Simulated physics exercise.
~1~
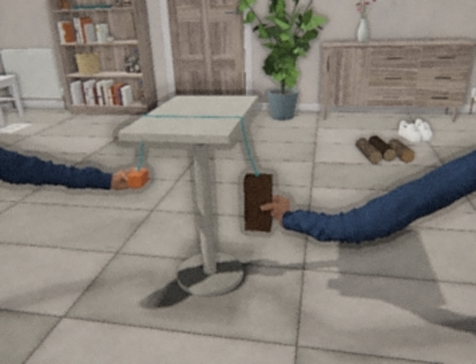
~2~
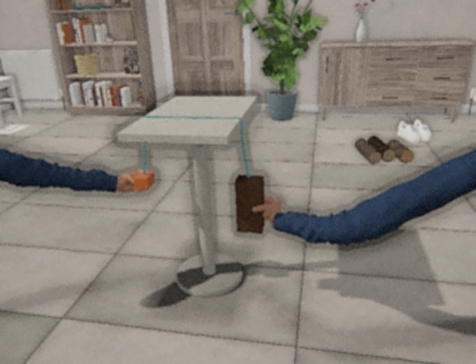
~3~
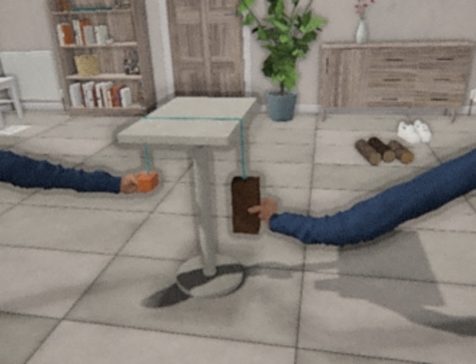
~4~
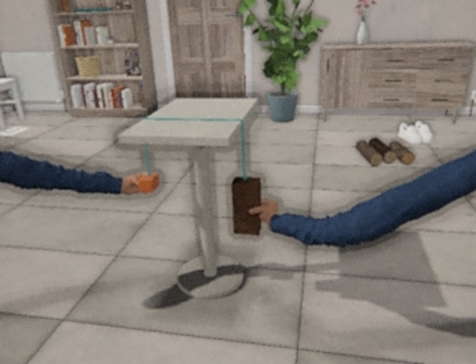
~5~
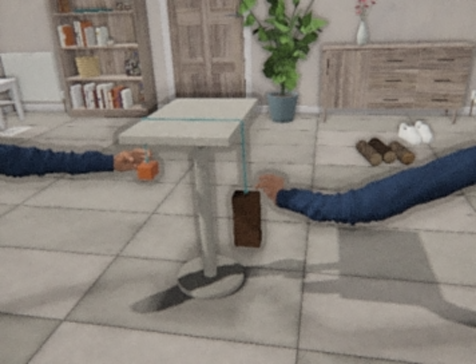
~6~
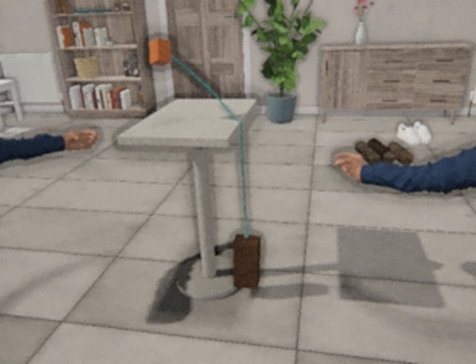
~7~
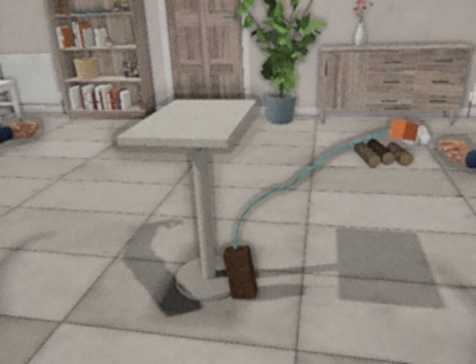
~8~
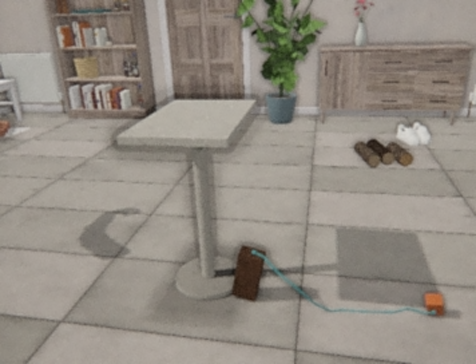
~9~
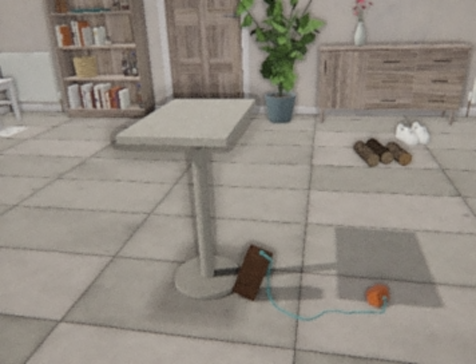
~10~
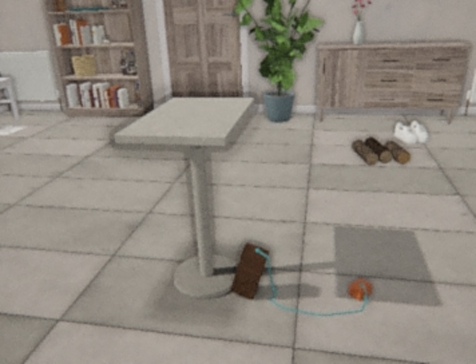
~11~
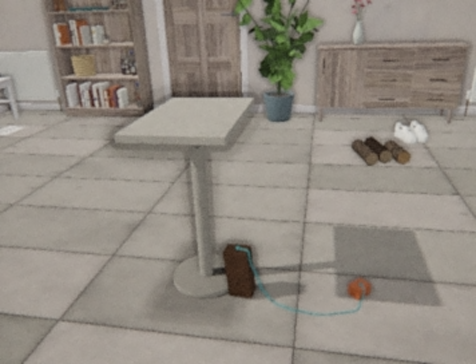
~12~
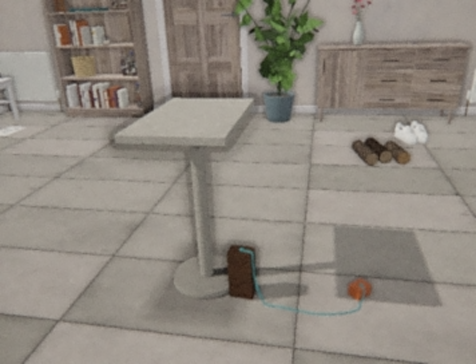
At first, two hands in blue sleeves steady an orange block on the left and a dark brown brick on the right, joined by a teal shoelace draped over a small pale table. The hands let go and draw back, and the brick drops toward the floor while the block is yanked up above the tabletop. The block flies over to the right, trailing the lace, and comes down on the tiles. It then slides back a little toward the brick, which tilts and settles upright beside the table's base. Both end up still on the floor, the lace curving loosely between them.
